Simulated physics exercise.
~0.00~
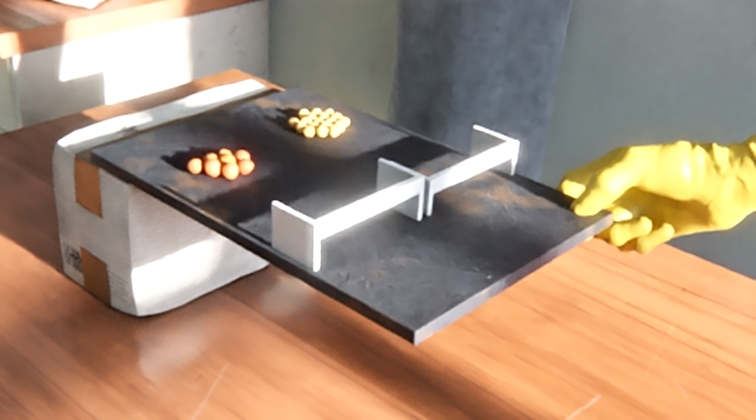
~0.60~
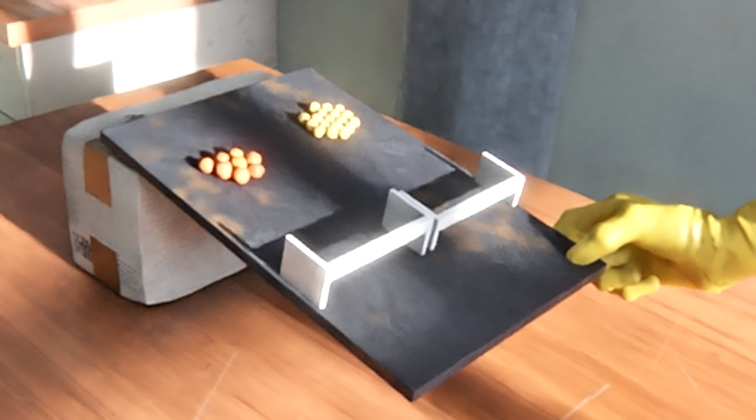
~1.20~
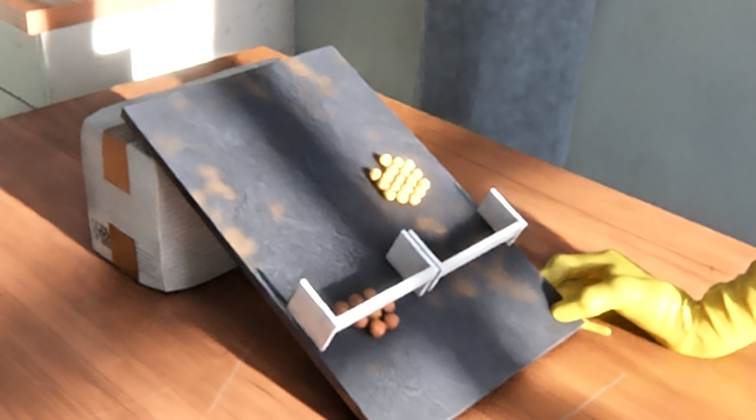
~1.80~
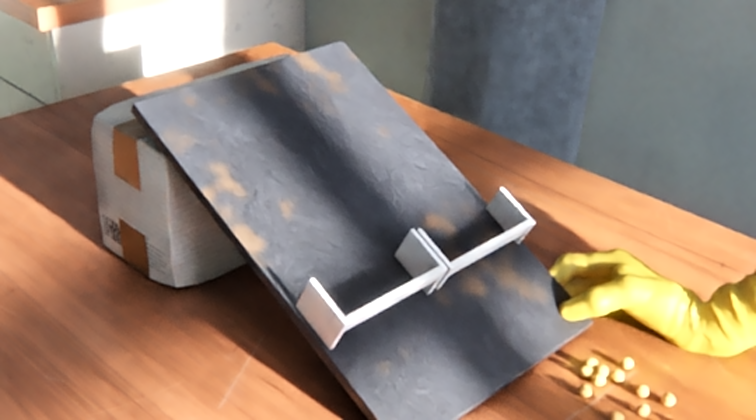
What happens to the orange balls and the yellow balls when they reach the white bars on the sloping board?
Both groups pass beneath their bars, the orange balls first and the yellow ones after them.
